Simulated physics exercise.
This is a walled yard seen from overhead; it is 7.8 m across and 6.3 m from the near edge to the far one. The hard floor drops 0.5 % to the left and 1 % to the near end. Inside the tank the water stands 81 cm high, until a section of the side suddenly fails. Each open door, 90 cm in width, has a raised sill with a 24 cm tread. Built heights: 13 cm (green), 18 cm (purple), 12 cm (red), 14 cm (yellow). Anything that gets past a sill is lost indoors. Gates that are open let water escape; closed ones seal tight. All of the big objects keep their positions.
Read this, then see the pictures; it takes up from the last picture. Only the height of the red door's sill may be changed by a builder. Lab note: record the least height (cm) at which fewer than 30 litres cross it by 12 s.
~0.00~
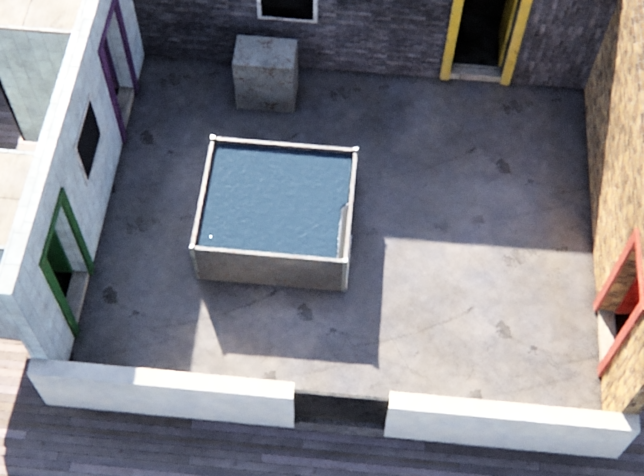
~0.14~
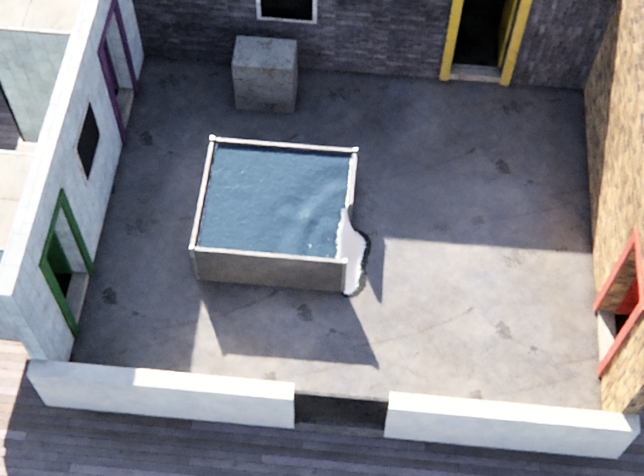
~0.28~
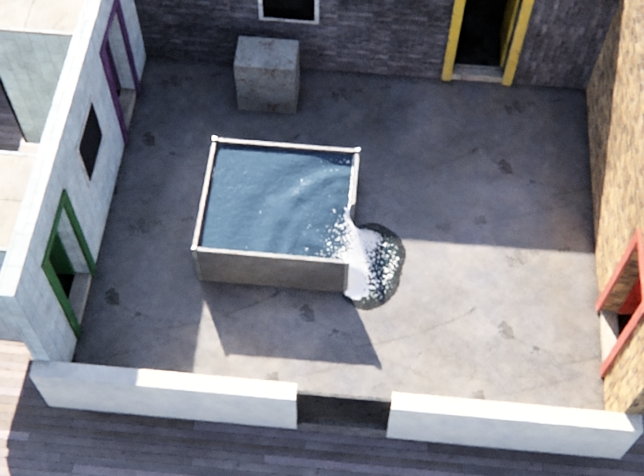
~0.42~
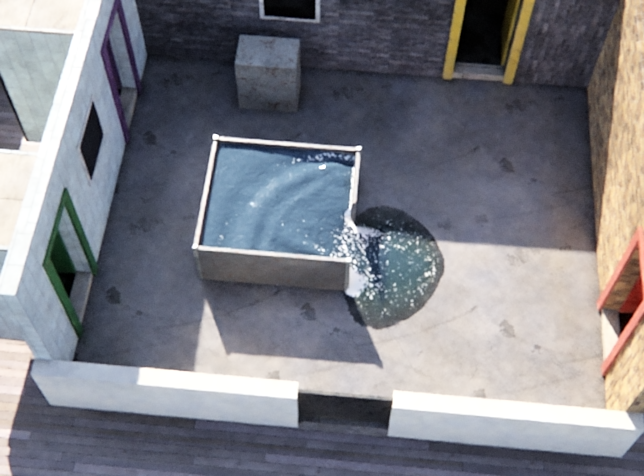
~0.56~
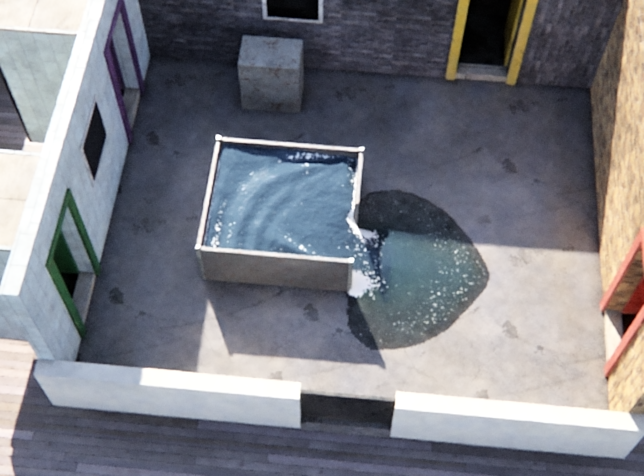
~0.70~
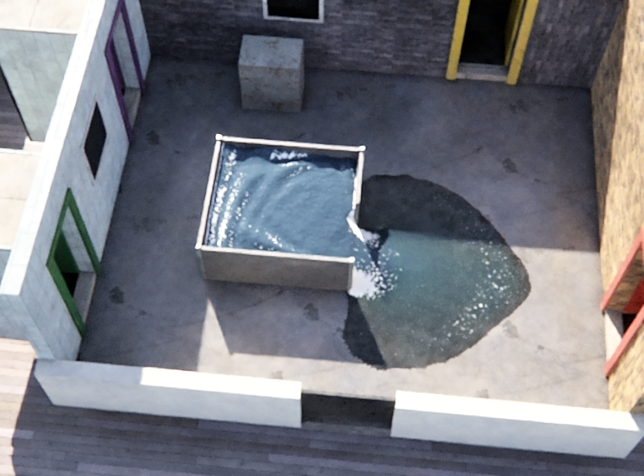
Least height: 22 cm.
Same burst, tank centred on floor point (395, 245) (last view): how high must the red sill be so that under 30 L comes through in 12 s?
That setup calls for roughly 33 cm.
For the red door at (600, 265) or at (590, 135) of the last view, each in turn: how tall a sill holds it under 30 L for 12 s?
21 and 10.0 cm.
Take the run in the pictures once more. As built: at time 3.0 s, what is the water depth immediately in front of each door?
In cm: Green 0, purple 0, red 28, yellow 0.
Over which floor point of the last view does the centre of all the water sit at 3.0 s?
(405, 261).
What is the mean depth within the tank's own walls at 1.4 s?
The average depth is some 57 cm.
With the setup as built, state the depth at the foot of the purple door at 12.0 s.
Some 10.0 cm.
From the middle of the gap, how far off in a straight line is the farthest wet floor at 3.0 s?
Reach: Approx. 5.4 m.
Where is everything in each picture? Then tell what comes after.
In the first picture, the tank at (277, 200) is whole and still, 81 cm deep; the red door at (617, 309) is dry.
In the second picture, water pours out at (345, 252) and has run 0.3 m, to (365, 252); about 7 cm deep outside, 81 cm at the back.
In the third picture, water pours out at (347, 253) and has run 0.8 m, to (397, 268); about 12 cm deep outside, 81 cm at the back.
In the fourth picture, the front is at (437, 277), 1.4 m from the gap at (348, 253); 2.1 m2 of floor is wet, 81 cm left at the back.
In the fifth picture, the gap is at (351, 253), the front 2.1 m out at (482, 281); the back of the tank holds 79 cm.
In the sixth picture, the front is at (522, 294), 2.7 m from the gap at (351, 252); 5.9 m2 of floor is wet, 70 cm left at the back; 1.4 m in a straight line remain to the red door at (624, 309).
After 1.4 s water covers 35 % of the floor, deepest (40 cm) near (367, 267); 19 cm at the red door, 5 litres in over its 12 cm sill.
After 3.0 s water covers 40 % of the floor, deepest (31 cm) near (532, 426); 28 cm at the red door, 119 litres in over its 12 cm sill.
After 12.0 s water covers 100 % of the floor, deepest (12 cm) near (71, 384); 9 cm at the red door, 202 litres in over its 12 cm sill.
At the red door as built, the water arrived by 1.1 s and peaked near 29 cm at 2.2 s.
With a sill of 20 cm, 51 litres would have come in within the 12 s; with 27 cm, 6 litres. So under 30 litres takes about 22 cm.
